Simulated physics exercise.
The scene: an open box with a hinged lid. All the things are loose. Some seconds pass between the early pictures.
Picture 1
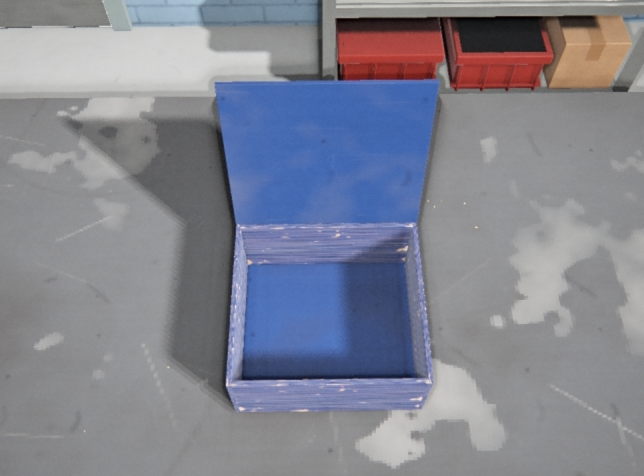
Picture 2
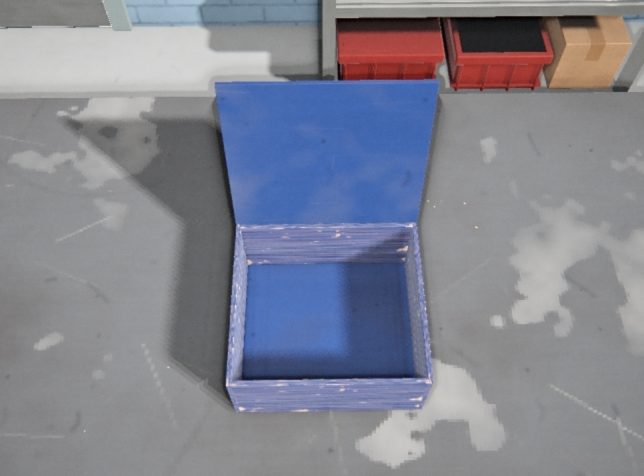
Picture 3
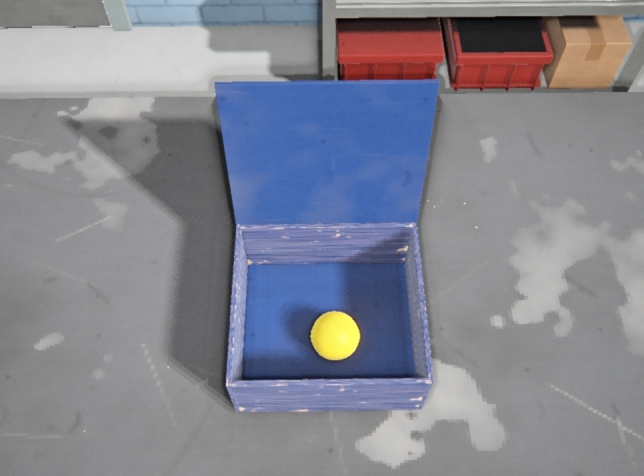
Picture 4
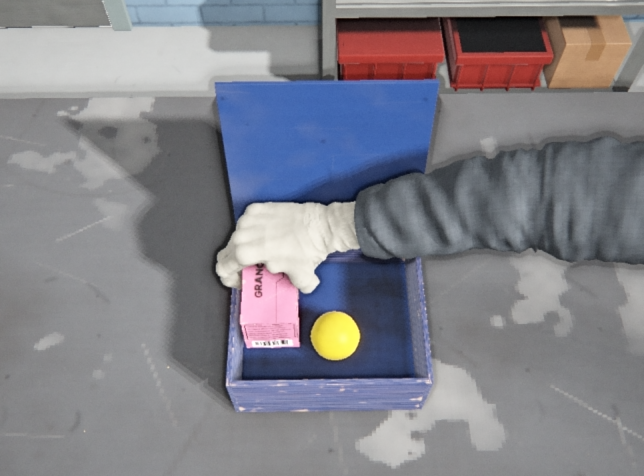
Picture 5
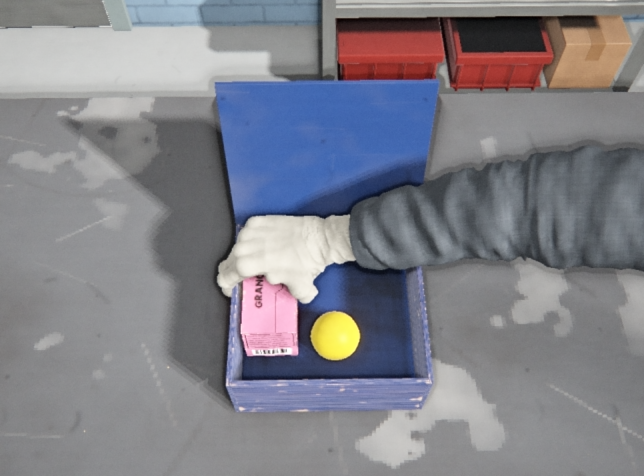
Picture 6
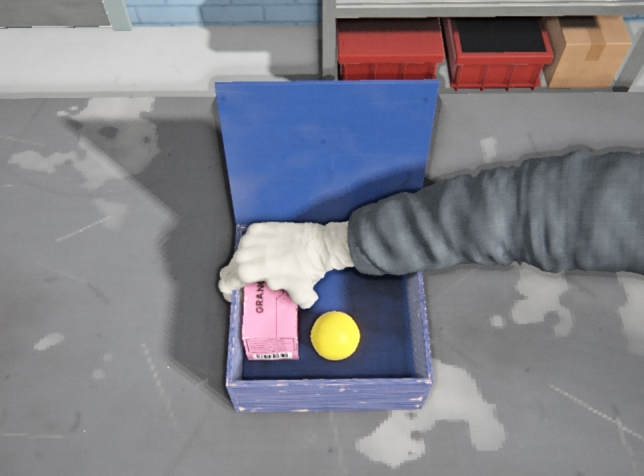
White-gloved hand lowering a pink carton into the left side of an open blue box, beside a yellow ball that appeared earlier.
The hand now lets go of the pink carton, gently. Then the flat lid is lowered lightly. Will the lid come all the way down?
Outcome: The lid closes.
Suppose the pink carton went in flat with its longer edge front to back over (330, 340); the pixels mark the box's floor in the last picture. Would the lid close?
Then it shuts flat.
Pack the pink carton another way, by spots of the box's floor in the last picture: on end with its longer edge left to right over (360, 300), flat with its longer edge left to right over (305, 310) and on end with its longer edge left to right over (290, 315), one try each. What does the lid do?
First, it is held up; second, it shuts flat; third, it will not close.
Then, 1.40 s after the last picture, lid 72° above the rim.
Then, 2.00 s after the last picture, lid 32° above the rim.
At rest, lid shut; both in place. Seen from the same camera at the end, pink carton near (272, 301).
